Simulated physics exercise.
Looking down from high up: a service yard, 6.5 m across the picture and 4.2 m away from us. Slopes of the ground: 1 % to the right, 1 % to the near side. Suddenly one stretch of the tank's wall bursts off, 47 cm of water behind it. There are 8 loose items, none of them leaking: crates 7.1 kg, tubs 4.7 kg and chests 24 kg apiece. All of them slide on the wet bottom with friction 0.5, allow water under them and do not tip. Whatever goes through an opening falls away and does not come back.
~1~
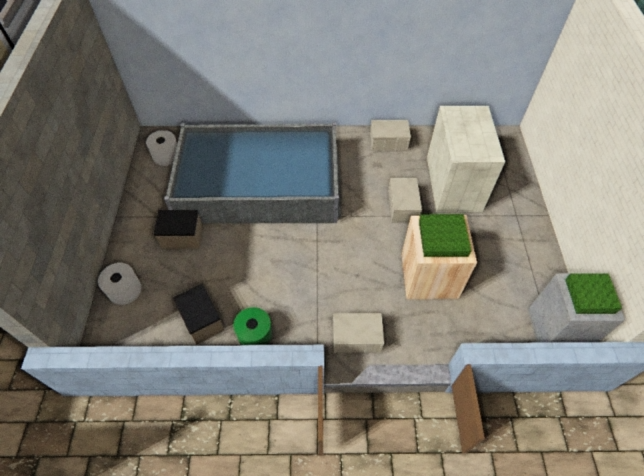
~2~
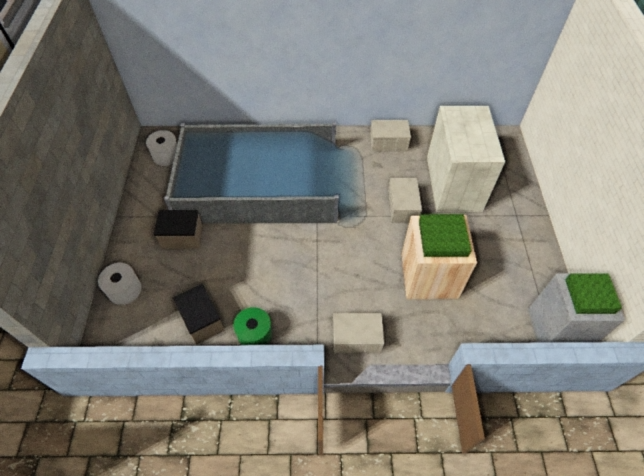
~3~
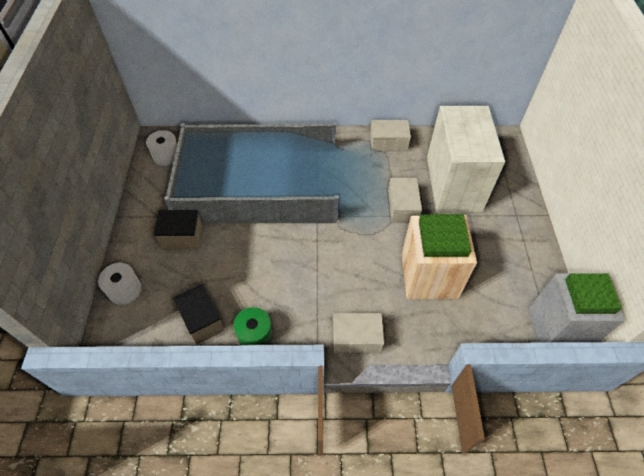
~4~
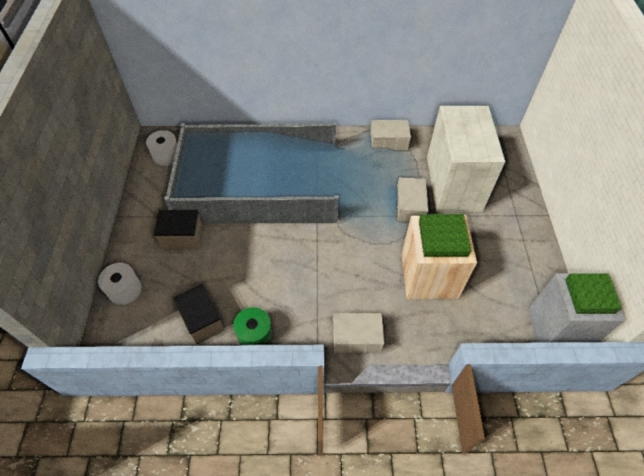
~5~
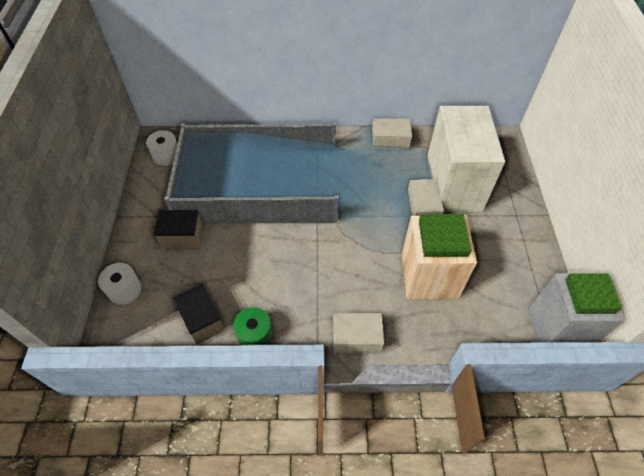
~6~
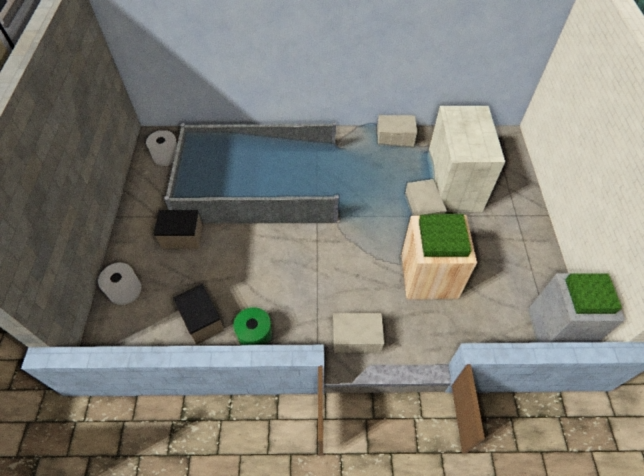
Water pours from the right end of a raised grey tank once that stretch of its wall is gone, in a walled service yard seen from high above by a still camera. White tubs and dark-topped boxes stand at left, a green tub near the front wall, pale blocks and grass-topped boxes at right. The water spreads rightward across the paving, nudging a small pale block right, then another by the back wall slightly.
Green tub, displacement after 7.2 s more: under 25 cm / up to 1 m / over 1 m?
Up to 1 m.
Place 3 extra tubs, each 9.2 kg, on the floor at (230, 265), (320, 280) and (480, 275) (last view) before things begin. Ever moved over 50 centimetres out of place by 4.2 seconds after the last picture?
Respectively: Smaller, smaller, greater.
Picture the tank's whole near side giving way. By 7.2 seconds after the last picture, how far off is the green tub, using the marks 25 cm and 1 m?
Under that change, the green tub covers a big distance.
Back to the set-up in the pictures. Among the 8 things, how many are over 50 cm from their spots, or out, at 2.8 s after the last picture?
By my tally, 2.
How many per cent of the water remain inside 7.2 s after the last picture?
Close to 92 in a hundred parts remain.
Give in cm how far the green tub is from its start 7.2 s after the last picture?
Around 40 cm from where it started.
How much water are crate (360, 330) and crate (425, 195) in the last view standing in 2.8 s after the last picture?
I'd put it at 1 cm and 20 cm respectively.
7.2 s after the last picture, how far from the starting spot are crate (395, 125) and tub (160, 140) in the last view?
First 200 cm, then 40 cm.
Then, 0.9 s after the last picture the green tub is near (252, 324), 0.0 m from its start, aground; 0 of 8 are out; 2 afloat.
Then, 2.8 s after the last picture the green tub is near (252, 324), 0.0 m from its start, aground; 0 of 8 are out; 2 afloat.
Then, 4.8 s after the last picture the green tub is near (221, 337), 0.4 m from its start, afloat; 0 of 8 are out; 4 afloat.
Then, 7.2 s after the last picture the green tub is near (221, 335), 0.4 m from its start, afloat; 1 of 8 are out; 4 afloat.
